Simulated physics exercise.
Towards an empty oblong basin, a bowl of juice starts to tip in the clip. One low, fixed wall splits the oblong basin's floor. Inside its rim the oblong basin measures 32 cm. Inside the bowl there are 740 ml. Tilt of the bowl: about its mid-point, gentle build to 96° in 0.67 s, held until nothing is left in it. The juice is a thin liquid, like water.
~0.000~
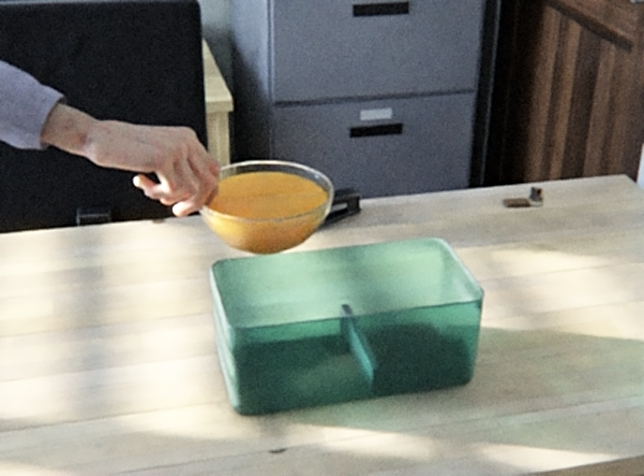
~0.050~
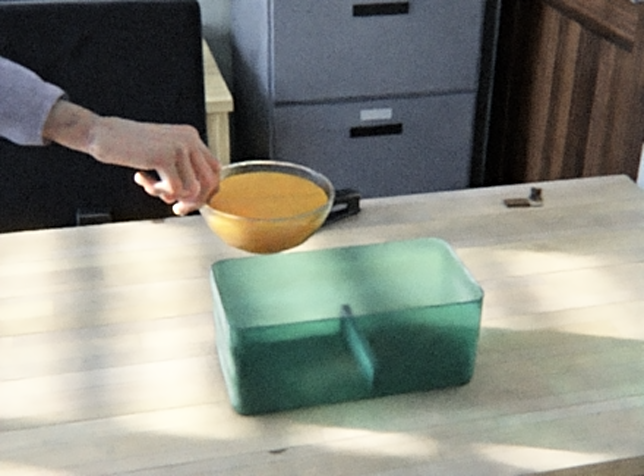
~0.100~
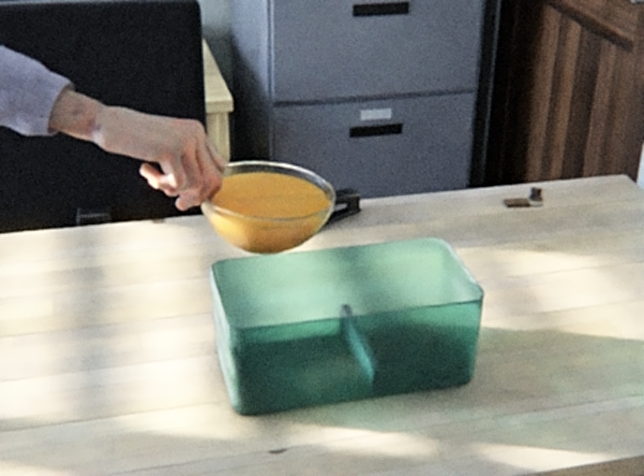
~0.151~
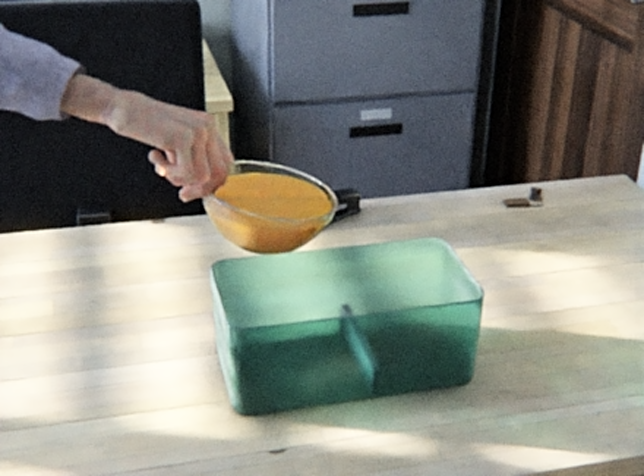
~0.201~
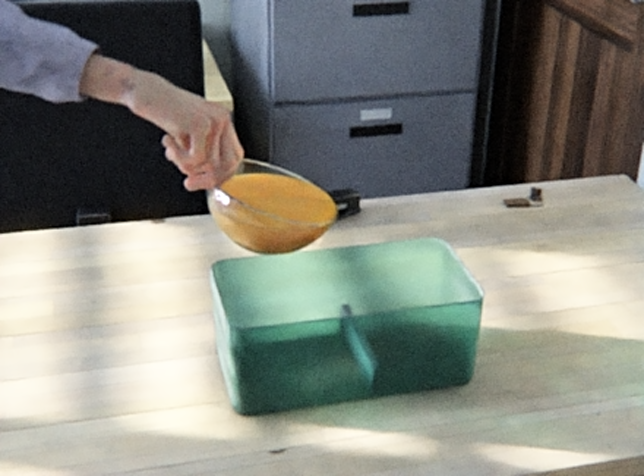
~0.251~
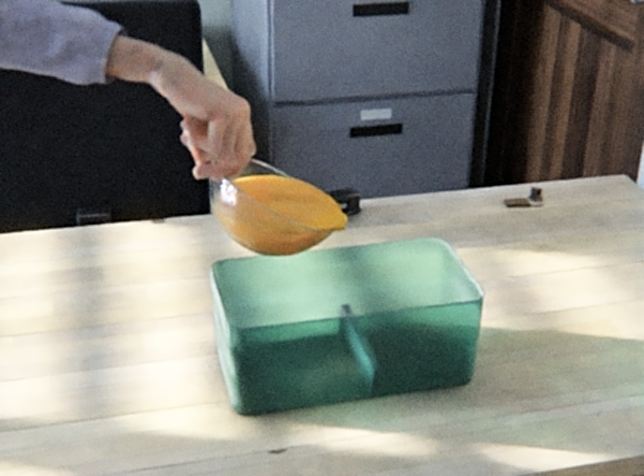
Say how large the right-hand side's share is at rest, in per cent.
Its share is roughly 58 per cent.
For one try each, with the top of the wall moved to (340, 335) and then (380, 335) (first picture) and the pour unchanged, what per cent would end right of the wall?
One try each: Around 85 percent and then around 30 percent.
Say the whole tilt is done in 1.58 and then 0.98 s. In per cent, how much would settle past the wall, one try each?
75 per cent first, 70 per cent second.
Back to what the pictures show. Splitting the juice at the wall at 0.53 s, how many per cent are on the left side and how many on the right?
Left roughly 18, right roughly 46.
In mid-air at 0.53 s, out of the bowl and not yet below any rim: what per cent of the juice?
My guess is roughly 24 %.
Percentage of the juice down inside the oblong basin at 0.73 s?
About 98 per cent.
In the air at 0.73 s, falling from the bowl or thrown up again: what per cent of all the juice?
Estimate: About 2 in a hundred.
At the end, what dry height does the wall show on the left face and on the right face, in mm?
Left: Roughly 32 mm; right: Roughly 22 mm.
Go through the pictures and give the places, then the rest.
The first frame shows tilt 0°; pouring edge (331, 185); surface from (199, 202) to (326, 190); the oblong basin's rim runs from (219, 296) to (464, 268); the wall's top is at (360, 335).
The second frame shows tilt 1°; pouring edge (331, 186); surface from (200, 201) to (327, 191).
The third frame shows tilt 5°; pouring edge (333, 190); surface from (201, 199) to (327, 193).
The fourth frame shows tilt 12°; pouring edge (334, 197); surface from (205, 197) to (330, 195).
The fifth frame shows tilt 20°; pouring edge (335, 206); surface from (210, 196) to (331, 199); 1 per cent is over the edge.
The sixth frame shows tilt 30°; pouring edge (334, 217); surface from (216, 200) to (327, 206); 8 per cent is over the edge.
Then, 0.53 s in, the tilt is 86° and 13 per cent is still to pour, 17 is left of the wall and 46 right of it.
Then, 0.73 s in, the tilt is 96° and 0 per cent is still to pour, 37 is left of the wall and 61 right of it.
Then, 0.94 s in, the tilt is 96° and 0 per cent is still to pour, 41 is left of the wall and 58 right of it.
Then, 1.17 s in, the tilt is 96° and 0 per cent is still to pour, 41 is left of the wall and 58 right of it.
Finally, 41 per cent lies left of the wall, 58 right of it and 1 outside.
